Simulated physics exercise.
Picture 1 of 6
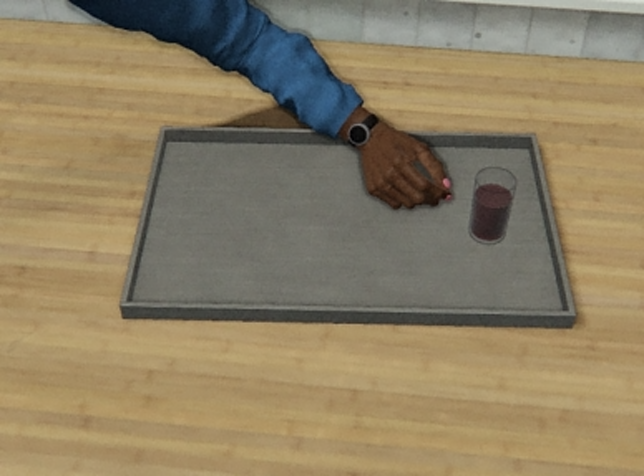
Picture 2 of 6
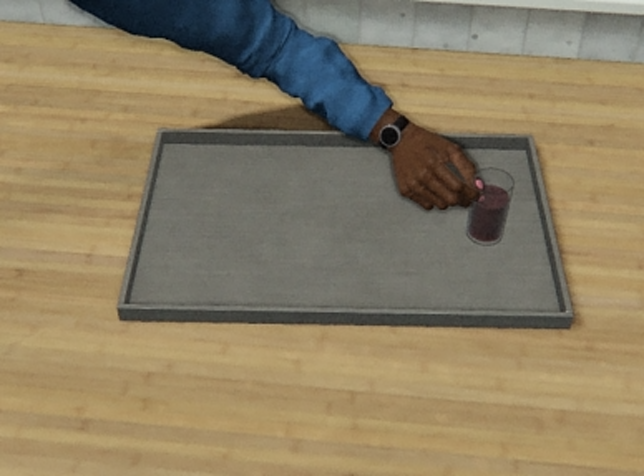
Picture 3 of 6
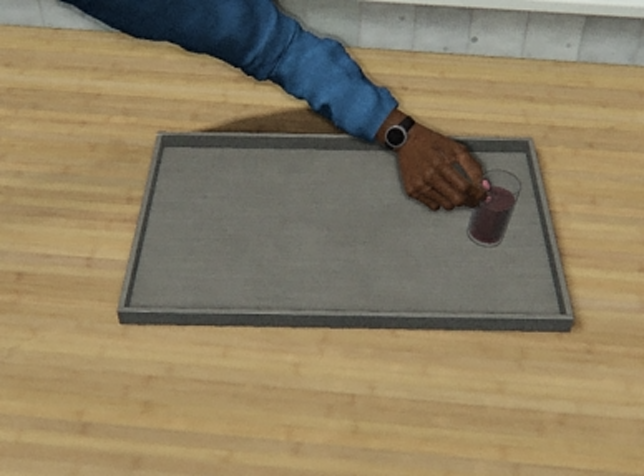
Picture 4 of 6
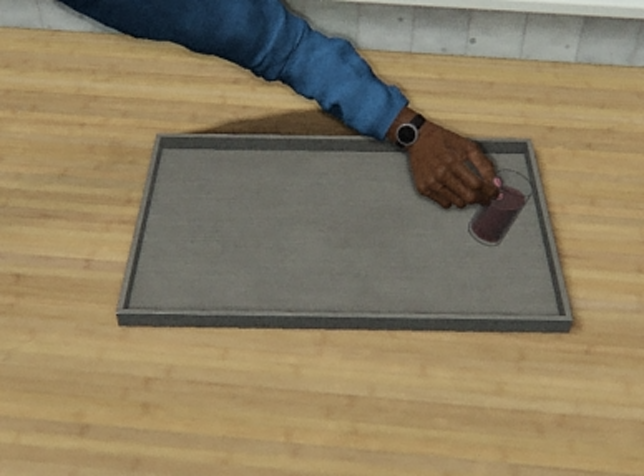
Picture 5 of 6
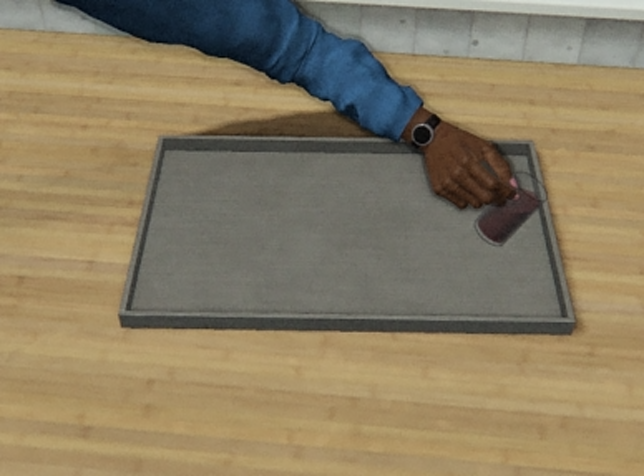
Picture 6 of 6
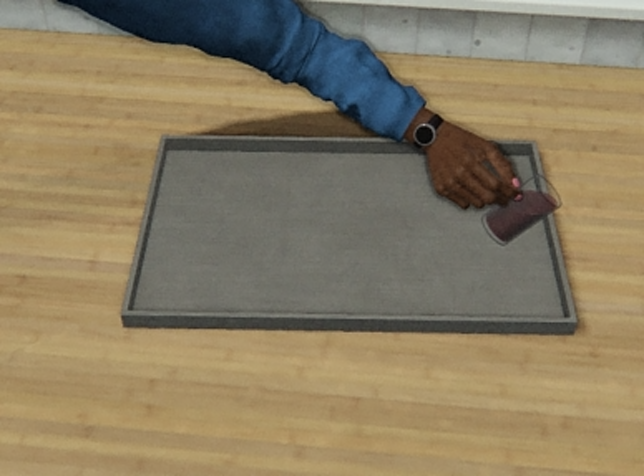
The video shows a hand in a blue sleeve and dark watch reaching across a gray tray to an upright glass of dark red liquid, then pushing its upper part so that it tilts steadily to the right.
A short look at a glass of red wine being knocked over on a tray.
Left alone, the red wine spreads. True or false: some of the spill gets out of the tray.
True, some gets out.
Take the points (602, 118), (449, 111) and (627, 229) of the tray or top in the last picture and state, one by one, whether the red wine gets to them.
Going in order, the first is out of reach, the second out of reach, and the third covered by the spill.
Next, the glass lies across the rim; the puddle covers about as much as a plate; the table is getting wet.
After that, the puddle covers about as much as a tray; the table is getting wet.
Finally, the puddle covers about as much as a tray; the table is getting wet.
